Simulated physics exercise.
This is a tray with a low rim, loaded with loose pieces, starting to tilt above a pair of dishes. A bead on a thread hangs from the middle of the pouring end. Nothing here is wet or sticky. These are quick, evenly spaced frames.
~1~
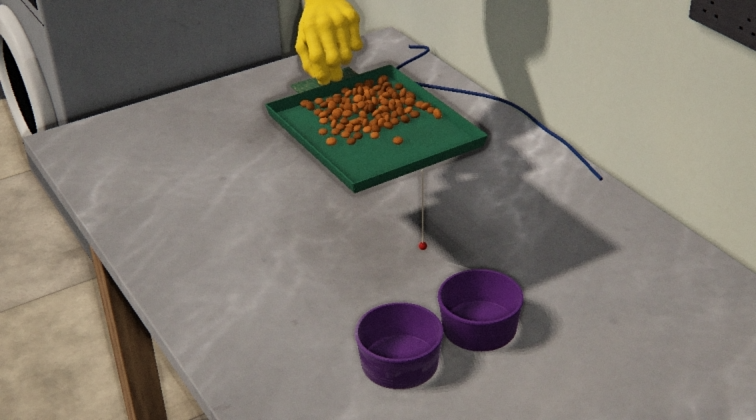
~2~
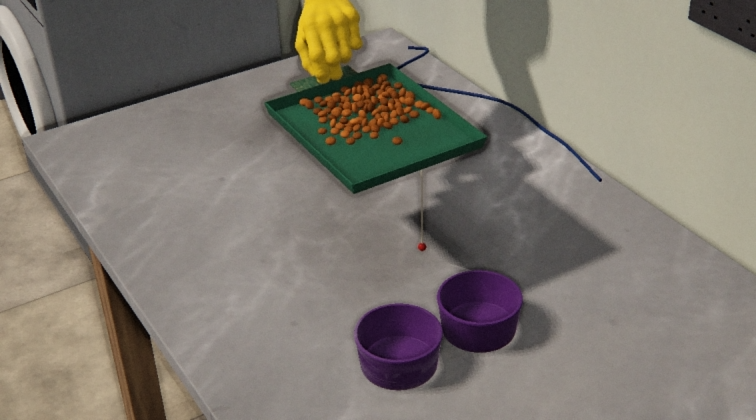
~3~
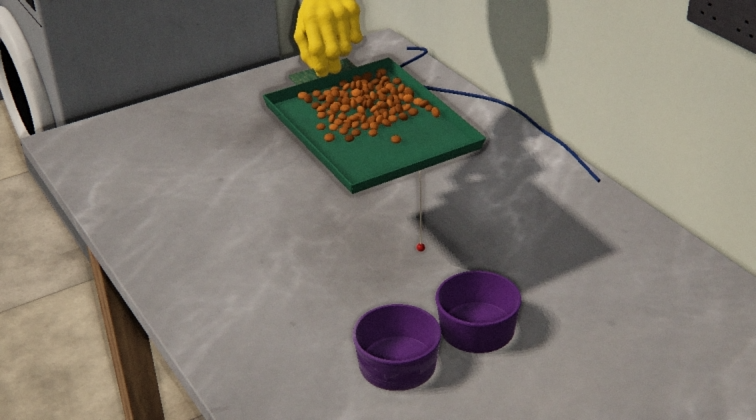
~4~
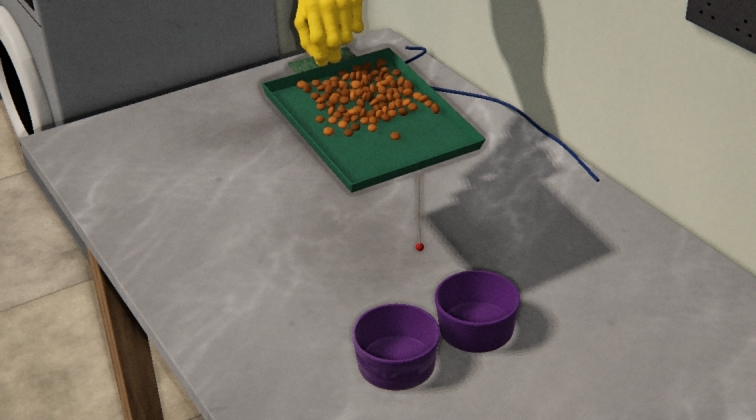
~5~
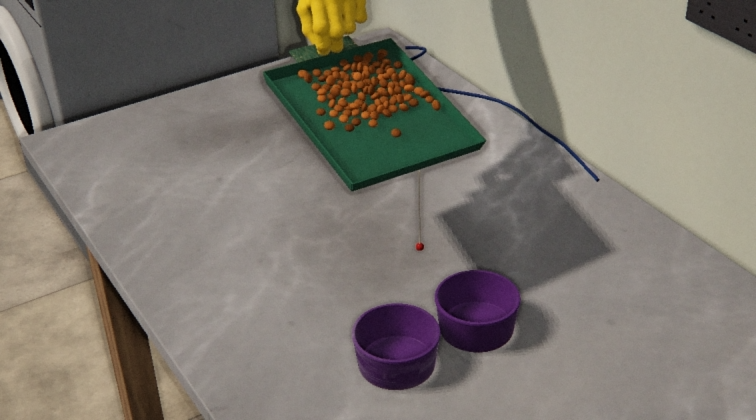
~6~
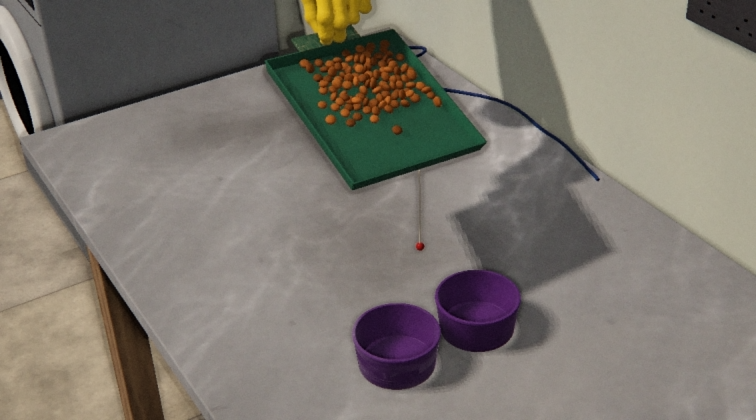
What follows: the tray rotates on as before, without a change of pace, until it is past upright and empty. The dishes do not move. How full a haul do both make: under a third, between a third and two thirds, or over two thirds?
In the dishes lies less than a third of it.
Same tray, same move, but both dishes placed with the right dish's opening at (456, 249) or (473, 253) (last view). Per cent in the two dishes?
About 50 and 80 per cent.
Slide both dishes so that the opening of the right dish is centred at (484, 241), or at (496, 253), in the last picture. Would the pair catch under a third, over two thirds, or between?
First above two thirds, then over two thirds.
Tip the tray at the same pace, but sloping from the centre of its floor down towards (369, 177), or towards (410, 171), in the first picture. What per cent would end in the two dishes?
About 10 and 20 per cent.
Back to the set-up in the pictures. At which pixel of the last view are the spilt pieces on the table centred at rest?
Roughly at (477, 280).
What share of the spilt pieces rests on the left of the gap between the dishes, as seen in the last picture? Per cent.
Roughly 20 in a hundred.
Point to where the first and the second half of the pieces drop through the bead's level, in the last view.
First near (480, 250), later near (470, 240).
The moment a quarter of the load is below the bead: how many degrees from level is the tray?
At about 75°.
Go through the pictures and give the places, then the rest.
Corners of the pouring end at (354, 181) and (483, 135), level; middle of the load at (365, 106), bits of cat kibble; left dish at (423, 368); right dish at (505, 331); bead on its thread at (423, 246), in the first picture.
Corners of the pouring end at (354, 182) and (483, 136), level; middle of the load at (365, 106), in the second picture.
Corners of the pouring end at (353, 182) and (482, 137), tipped barely, lowest at the right corner; middle of the load at (363, 101), in the third picture.
Corners of the pouring end at (352, 182) and (481, 138), tipped a little, lowest at the right corner; middle of the load at (363, 93), in the fourth picture.
Corners of the pouring end at (353, 181) and (482, 139), tipped a little, lowest at the right corner; middle of the load at (364, 86), in the fifth picture.
Corners of the pouring end at (355, 181) and (483, 140), tipped clearly, lowest at the right corner; middle of the load at (366, 79); left dish at (420, 368); right dish at (502, 331), in the sixth picture.
Soon after the last picture, tray tipped steeply; most on the tray; a small part in the air.
A little later, tray tipped right over; about a third on the tray; a stray few in the right dish; about half outside both; a small part in the air.
Later still, tray tipped past a quarter turn; a small part in the right dish; nearly all outside both.
At rest, tray tipped past a quarter turn; none in the left dish; a small part in the right dish; nearly all outside both.
